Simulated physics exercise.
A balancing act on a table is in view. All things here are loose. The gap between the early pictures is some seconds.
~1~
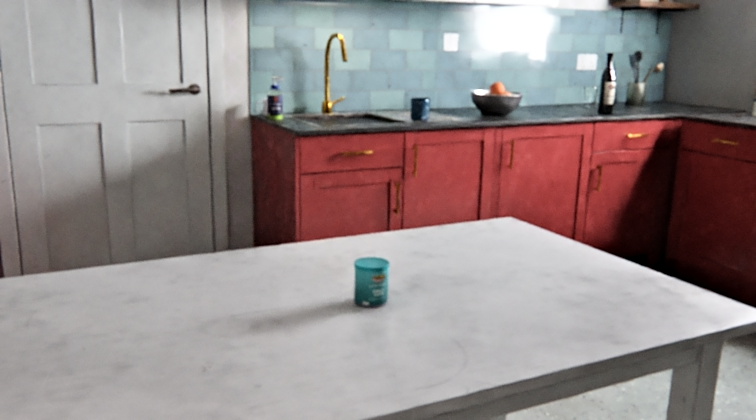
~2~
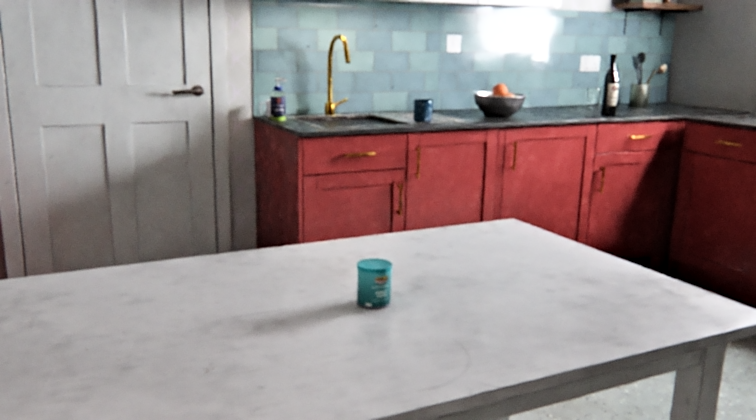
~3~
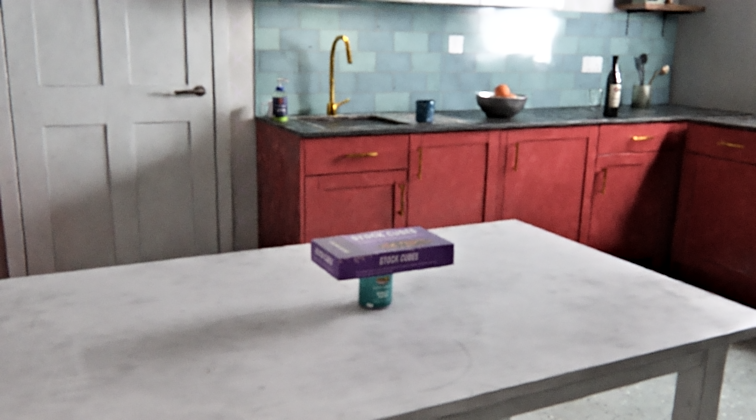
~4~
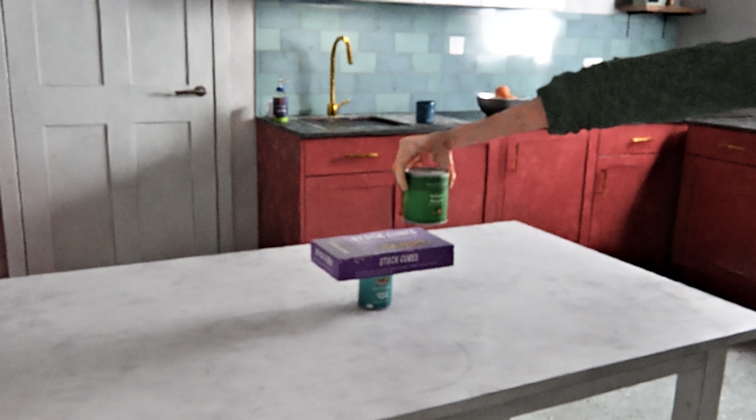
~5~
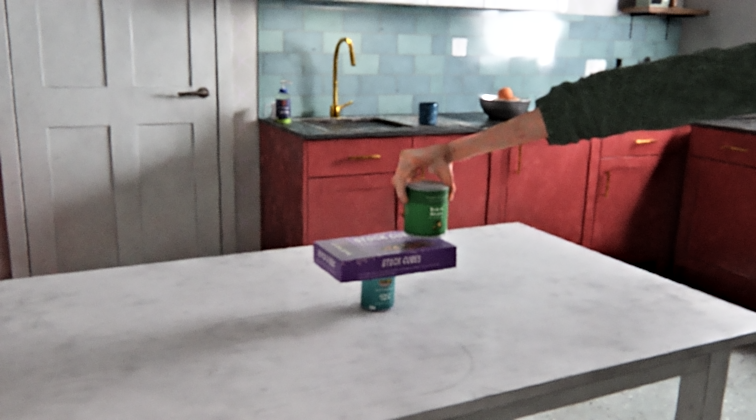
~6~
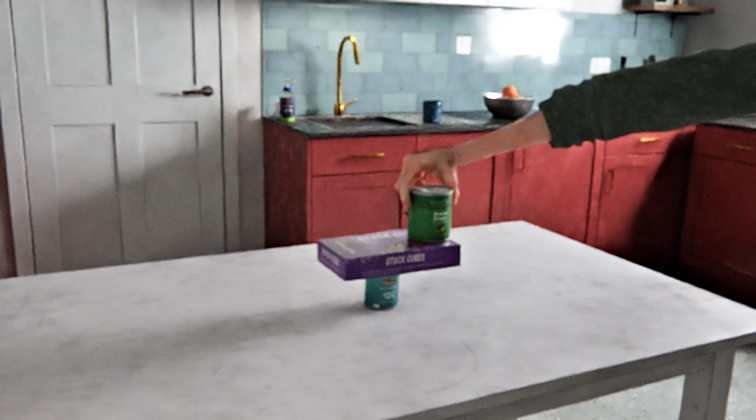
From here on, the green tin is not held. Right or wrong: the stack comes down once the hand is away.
Right, it comes down.
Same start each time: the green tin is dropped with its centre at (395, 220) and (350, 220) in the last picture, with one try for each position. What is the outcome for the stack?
Trial 1: Stable. Trial 2: Falls over.
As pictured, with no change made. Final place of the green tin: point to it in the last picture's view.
Around (524, 265).
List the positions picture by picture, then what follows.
The last thing is not in view yet, in the first frame.
The last thing is not in view yet, in the second frame.
The last thing is not in view yet; purple packet (382, 252), in the third frame.
Still above its spot; green tin (426, 196); purple packet (382, 253), in the fourth frame.
Still above its spot; green tin (426, 209); purple packet (385, 254), in the fifth frame.
Set down, still held; green tin (430, 213); purple packet (389, 253), in the sixth frame.
Then, 0.40 s after the last picture, green tin now fallen; purple packet tipped 64° from how it was.
Then, 0.70 s after the last picture, purple packet tipped 38° from how it was.
At rest, fallen, purple packet and green tin; turquoise tin in place. Seen from the same camera at the end, green tin near (524, 265). The stack loses its balance.
